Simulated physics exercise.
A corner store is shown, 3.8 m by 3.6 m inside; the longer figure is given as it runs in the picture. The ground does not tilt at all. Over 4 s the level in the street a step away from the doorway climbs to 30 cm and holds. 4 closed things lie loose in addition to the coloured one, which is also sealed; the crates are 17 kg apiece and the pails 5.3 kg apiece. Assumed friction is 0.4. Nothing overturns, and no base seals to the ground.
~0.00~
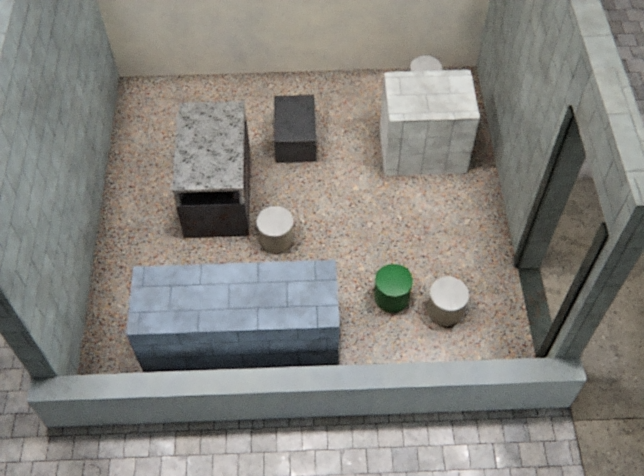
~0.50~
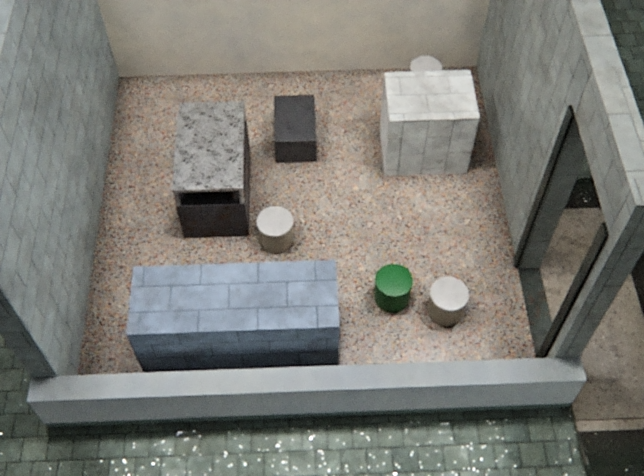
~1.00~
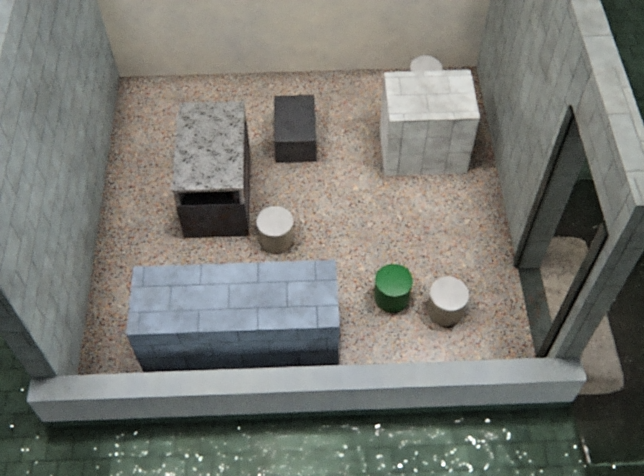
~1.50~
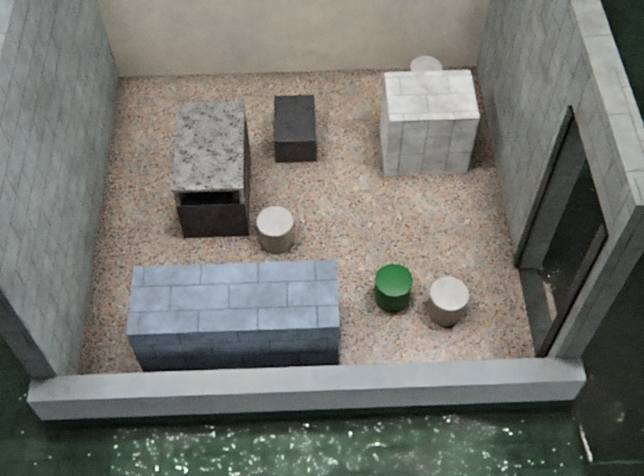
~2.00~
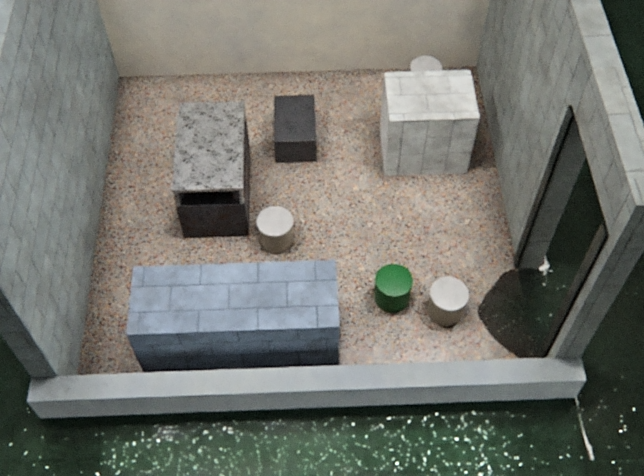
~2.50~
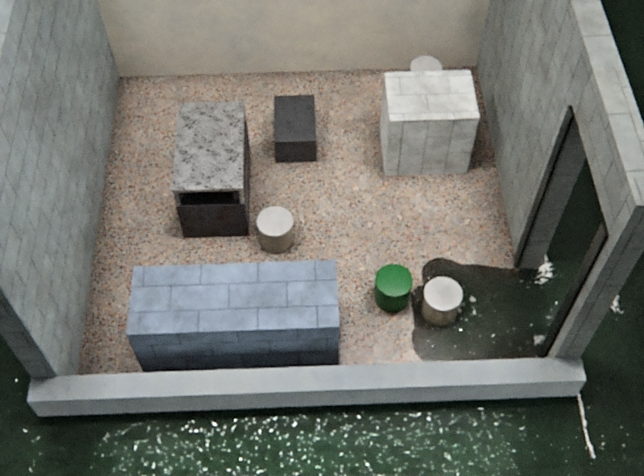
In a small walled store, dark water covered the paving outside, then spread in through the doorway on the right and reached a pale pail, which shifted slightly beside the still green one.
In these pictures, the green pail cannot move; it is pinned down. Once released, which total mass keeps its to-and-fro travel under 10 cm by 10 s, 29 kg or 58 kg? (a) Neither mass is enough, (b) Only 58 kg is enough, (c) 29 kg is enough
Only 58 kg is enough (b).
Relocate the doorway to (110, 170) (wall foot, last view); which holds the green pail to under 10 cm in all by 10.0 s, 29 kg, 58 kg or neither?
Under that setup, the light option succeeds.
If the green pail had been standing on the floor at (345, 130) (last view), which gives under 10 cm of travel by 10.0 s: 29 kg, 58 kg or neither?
It turns out that both loads succeed.
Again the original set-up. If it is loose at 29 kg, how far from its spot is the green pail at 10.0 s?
About 80 cm off its spot.
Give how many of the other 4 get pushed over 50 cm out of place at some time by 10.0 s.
The tally stands at 4.
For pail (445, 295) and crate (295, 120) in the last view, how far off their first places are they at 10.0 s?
Respectively 300 and 200 cm.
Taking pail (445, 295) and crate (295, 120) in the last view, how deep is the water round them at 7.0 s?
Some 10 cm at the first, some 8 cm at the second.
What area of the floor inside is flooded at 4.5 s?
About 5.5 m2.
After 3.5 s the green pail would be 0 cm from its start with 29 kg and 0 cm from its start with 58 kg; 5 cm of water round it then.
After 4.5 s the green pail would be 0 cm from its start with 29 kg and 0 cm from its start with 58 kg; 9 cm of water round it then.
After 7.0 s the green pail would be 8 cm from its start with 29 kg and 0 cm from its start with 58 kg; 17 cm of water round it then.
After 10.0 s the green pail would be 86 cm from its start with 29 kg and 0 cm from its start with 58 kg; 15 cm of water round it then.
